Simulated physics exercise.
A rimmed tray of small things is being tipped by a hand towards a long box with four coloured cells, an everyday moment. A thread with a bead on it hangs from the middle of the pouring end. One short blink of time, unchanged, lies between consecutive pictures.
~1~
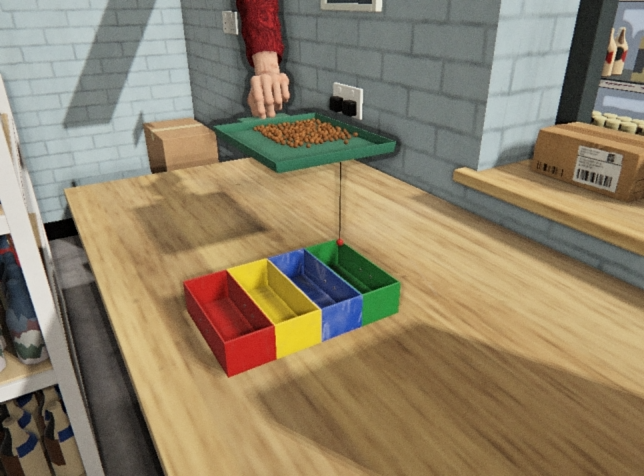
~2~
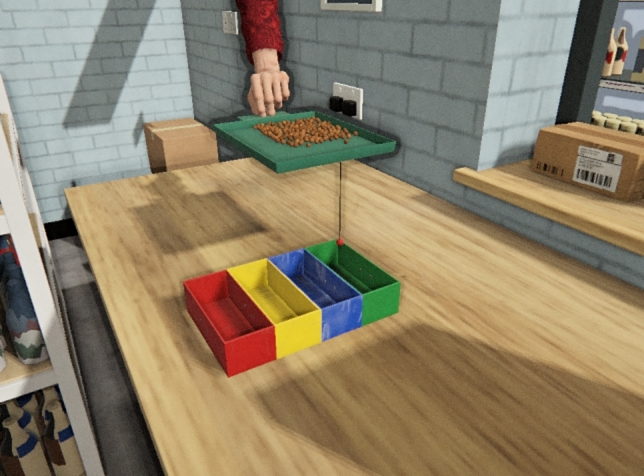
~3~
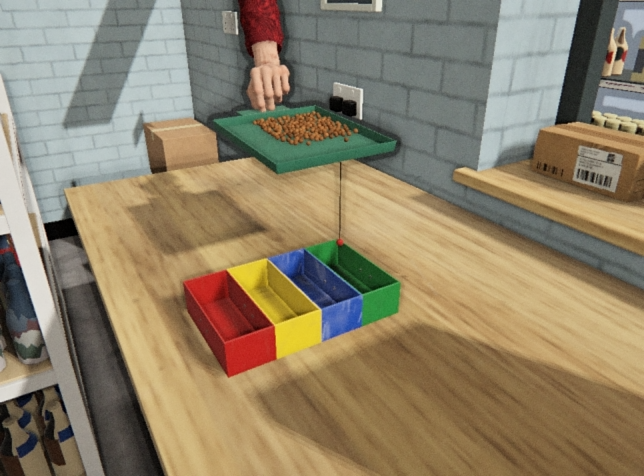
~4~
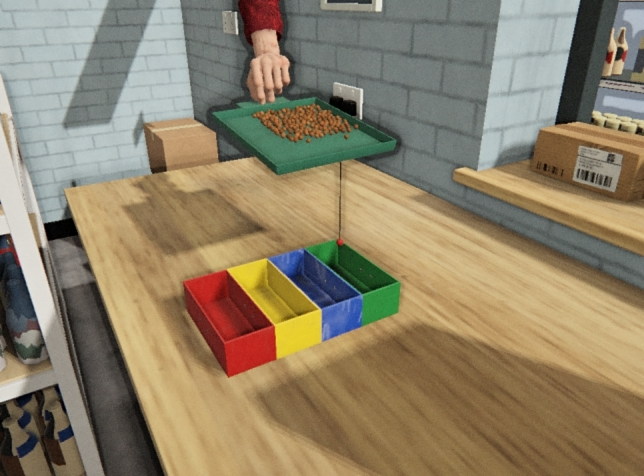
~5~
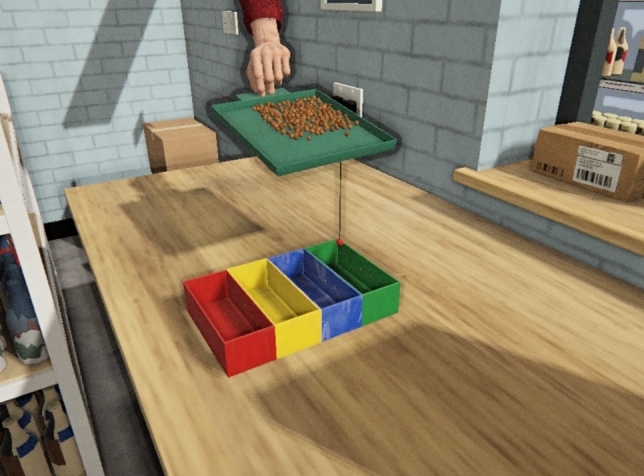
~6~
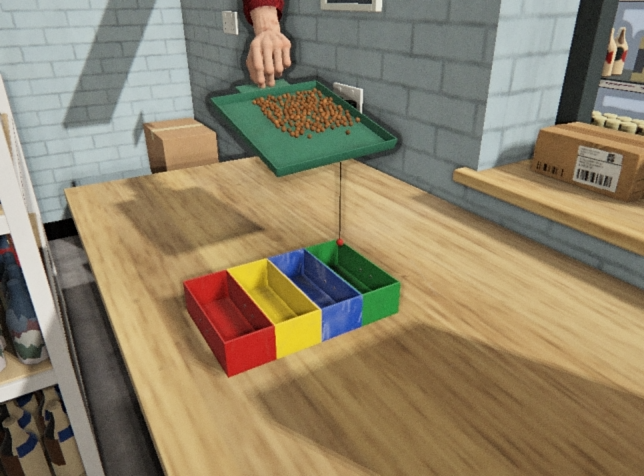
On a wooden table in a storeroom, a hand slowly tilted a green tray of small brown balls slightly toward a box with red, yellow, blue and green cells, and the balls stayed bunched on it.
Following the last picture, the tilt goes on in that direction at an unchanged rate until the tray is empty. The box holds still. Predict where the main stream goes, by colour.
I would say into the blue one.
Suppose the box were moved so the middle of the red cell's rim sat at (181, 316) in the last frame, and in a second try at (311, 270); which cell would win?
Try 1: The cell in green. Try 2: That red cell.
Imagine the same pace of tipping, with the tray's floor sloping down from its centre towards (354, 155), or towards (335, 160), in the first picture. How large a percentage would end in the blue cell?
Lab note: Try one about 0 %, try two about 20 %.
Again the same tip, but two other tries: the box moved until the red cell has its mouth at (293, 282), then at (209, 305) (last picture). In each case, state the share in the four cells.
Close to 100 per cent, followed by close to 90 per cent.
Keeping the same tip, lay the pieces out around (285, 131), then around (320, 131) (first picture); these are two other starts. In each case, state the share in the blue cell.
Share in order: Roughly 70 %, 50 %.
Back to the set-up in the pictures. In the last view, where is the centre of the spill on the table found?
Roughly pixel (400, 297).
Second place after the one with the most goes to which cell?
The cell in green.
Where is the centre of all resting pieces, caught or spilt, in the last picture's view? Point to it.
Close to (325, 305), more or less.
Just after the last frame, tray tipped steeply; the larger part on the tray; about a tenth in the blue cell; just a few in the green cell; just a few in the yellow cell; just a few in the red cell; about a tenth falling or outside the box.
A moment on, tray tipped right over; roughly two thirds on the tray; about a tenth in the blue cell; about a tenth in the green cell; just a few in the yellow cell; just a few in the red cell; about a tenth falling or outside the box.
Further on, tray tipped past a quarter turn; roughly half in the blue cell; roughly a quarter in the green cell; about a tenth in the yellow cell; just a few in the red cell; about a tenth falling or outside the box.
When it is over, tray tipped past a quarter turn; roughly half in the blue cell; roughly a quarter in the green cell; about a tenth in the yellow cell; just a few in the red cell; about a tenth outside the box.
